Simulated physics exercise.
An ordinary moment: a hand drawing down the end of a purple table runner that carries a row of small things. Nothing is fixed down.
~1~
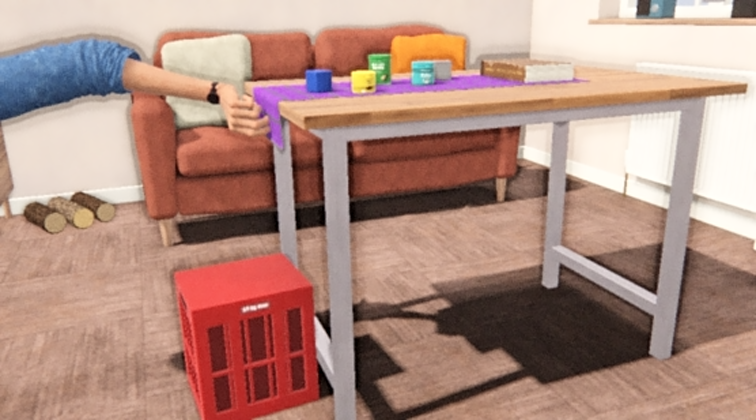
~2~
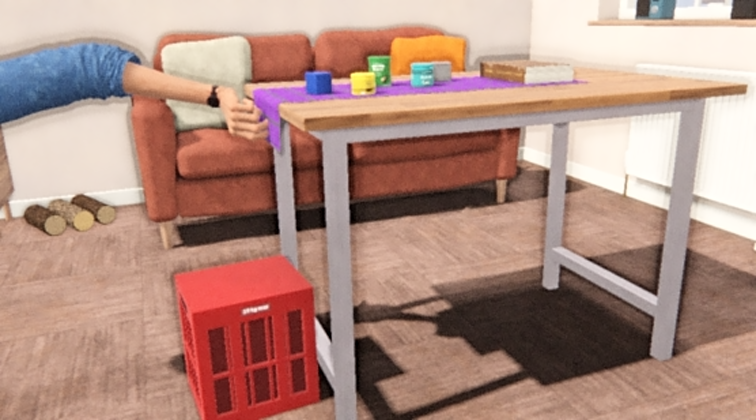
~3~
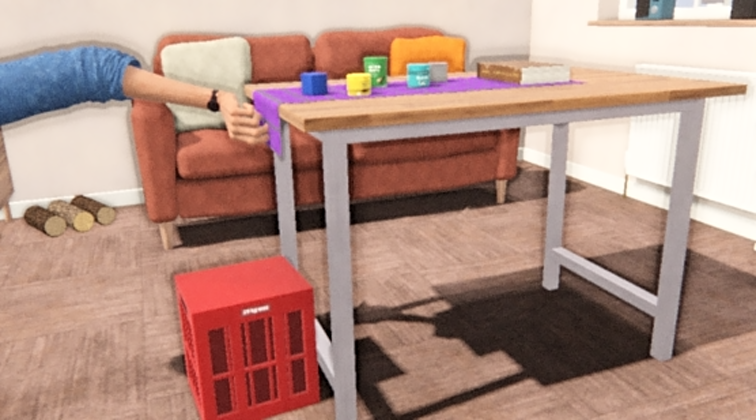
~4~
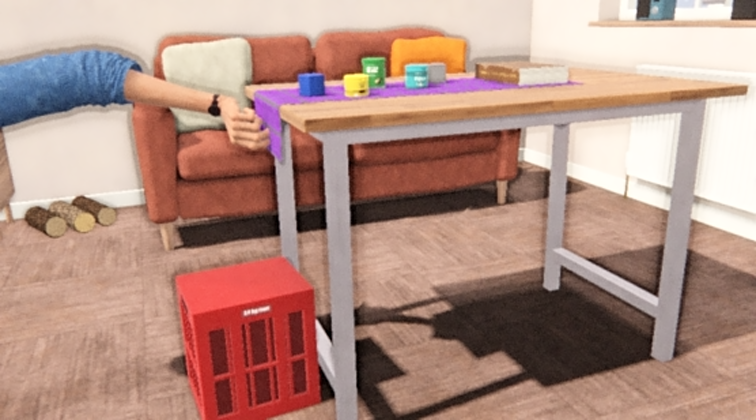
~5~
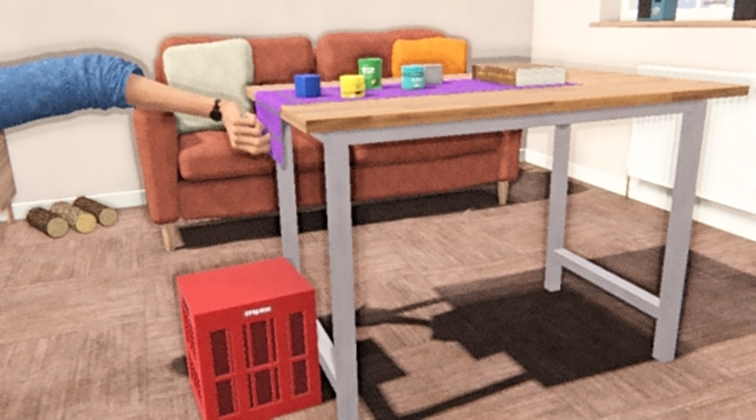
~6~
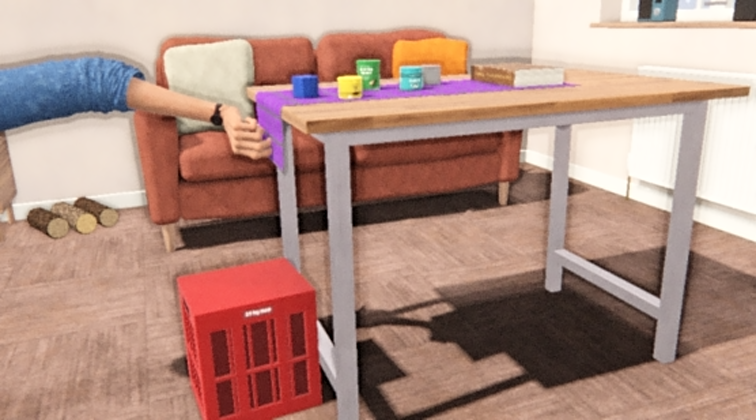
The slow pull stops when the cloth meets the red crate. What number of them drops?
Over the edge go three.
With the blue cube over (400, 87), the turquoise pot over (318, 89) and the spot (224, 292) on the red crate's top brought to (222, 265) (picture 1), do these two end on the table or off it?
The blue cube holds on; the turquoise pot goes over.
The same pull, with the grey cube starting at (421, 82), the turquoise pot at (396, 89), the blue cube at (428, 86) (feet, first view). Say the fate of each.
The grey cube holds on, the turquoise pot comes down, the blue cube does not fall.
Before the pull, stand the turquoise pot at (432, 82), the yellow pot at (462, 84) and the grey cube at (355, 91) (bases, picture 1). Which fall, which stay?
The turquoise pot survives, the yellow pot remains up, the grey cube tumbles off.
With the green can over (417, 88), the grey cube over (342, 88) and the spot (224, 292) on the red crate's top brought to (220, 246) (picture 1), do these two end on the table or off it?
The green can stays on, the grey cube comes down.
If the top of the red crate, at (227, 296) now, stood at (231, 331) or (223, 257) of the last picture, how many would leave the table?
Then 4 and 2.
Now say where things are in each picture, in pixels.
In the first frame, hem (283, 151); blue cube (319, 71); yellow pot (363, 72); green can (380, 55); turquoise pot (423, 62); grey cube (442, 61); top of the crate (225, 292).
In the second frame, hem (281, 154); blue cube (319, 73).
In the third frame, hem (283, 159); yellow pot (359, 75).
In the fourth frame, hem (282, 163); green can (374, 59); top of the crate (226, 295).
In the fifth frame, hem (284, 169); turquoise pot (413, 66).
In the sixth frame, hem (284, 173); blue cube (305, 76); yellow pot (350, 78); green can (368, 60); turquoise pot (411, 67); grey cube (431, 66).
Early on, hem near (273, 209); blue cube gone.
Midway, hem near (274, 244); blue cube and yellow pot gone.
Near the end, hem on the crate; blue cube, yellow pot and green can gone.
Finally, hem on the crate; blue cube, yellow pot and green can gone. The table loses three.
